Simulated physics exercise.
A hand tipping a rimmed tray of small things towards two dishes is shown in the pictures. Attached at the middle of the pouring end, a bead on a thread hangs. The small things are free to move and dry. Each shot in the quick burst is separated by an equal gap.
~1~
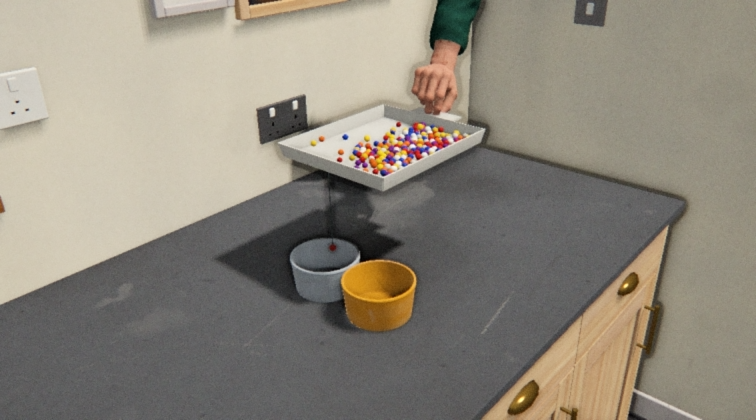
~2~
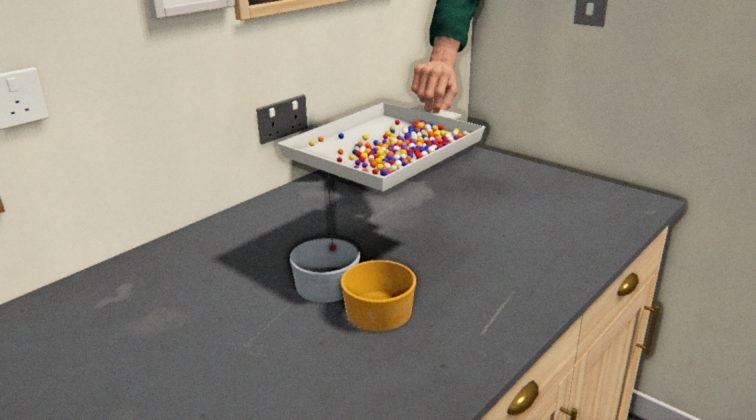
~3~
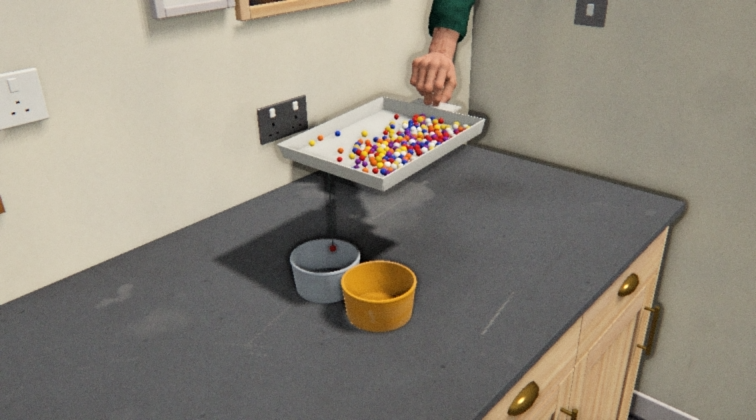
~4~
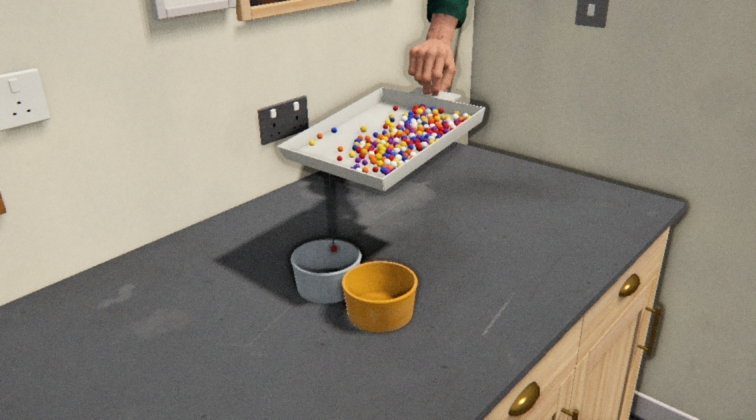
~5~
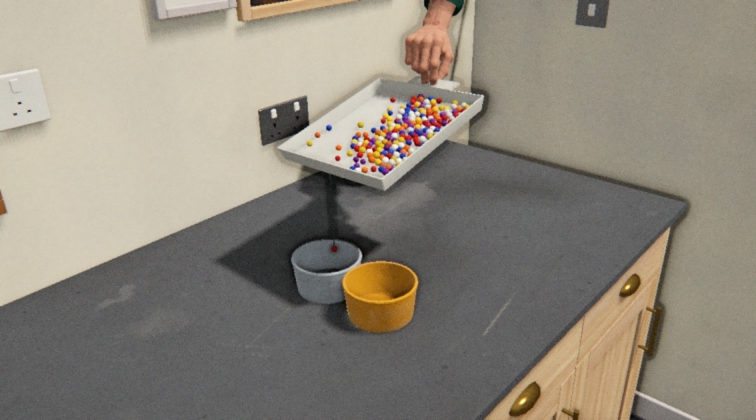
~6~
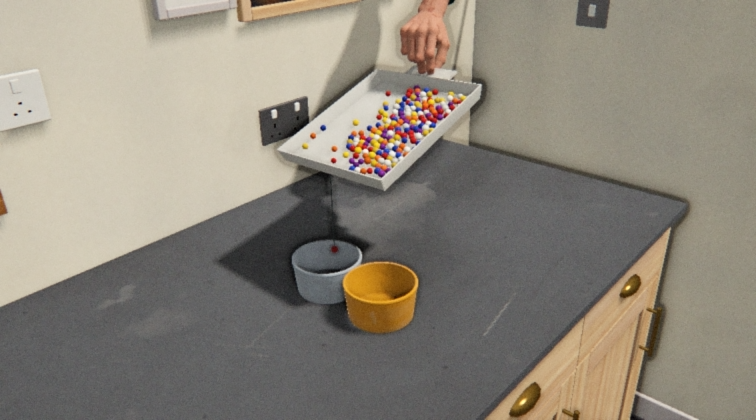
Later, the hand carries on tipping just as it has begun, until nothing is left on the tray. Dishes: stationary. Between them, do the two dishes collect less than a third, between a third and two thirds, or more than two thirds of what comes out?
They collect less than a third.
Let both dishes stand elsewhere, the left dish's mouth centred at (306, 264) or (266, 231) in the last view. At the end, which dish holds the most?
The first time round it's the one placed on the left, and the next time it's the one placed on the right.
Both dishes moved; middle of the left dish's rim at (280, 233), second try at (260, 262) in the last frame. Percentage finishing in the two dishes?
20 % and 80 %.
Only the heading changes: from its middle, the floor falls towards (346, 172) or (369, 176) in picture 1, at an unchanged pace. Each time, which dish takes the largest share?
The first try: The dish on the right. The second: The right one.
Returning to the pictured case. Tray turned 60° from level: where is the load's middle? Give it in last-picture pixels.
Mark it at roughly (331, 159) in the final frame.
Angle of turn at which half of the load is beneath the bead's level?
At some 100 degrees.
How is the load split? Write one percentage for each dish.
For the left dish some 10 %, for the right dish some 0 %.
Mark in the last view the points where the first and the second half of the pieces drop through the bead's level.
It passes near (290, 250) first and then near (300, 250).
Soon, tray tipped steeply; nearly all on the tray; a small part in the air.
A while on, tray tipped right over; about a quarter on the tray; a small part in the left dish; about a third outside both; about a third in the air.
Towards the end, tray tipped past a quarter turn; a small part in the left dish; most outside both.
Finally, tray tipped past a quarter turn; none in the right dish; a small part in the left dish; most outside both.
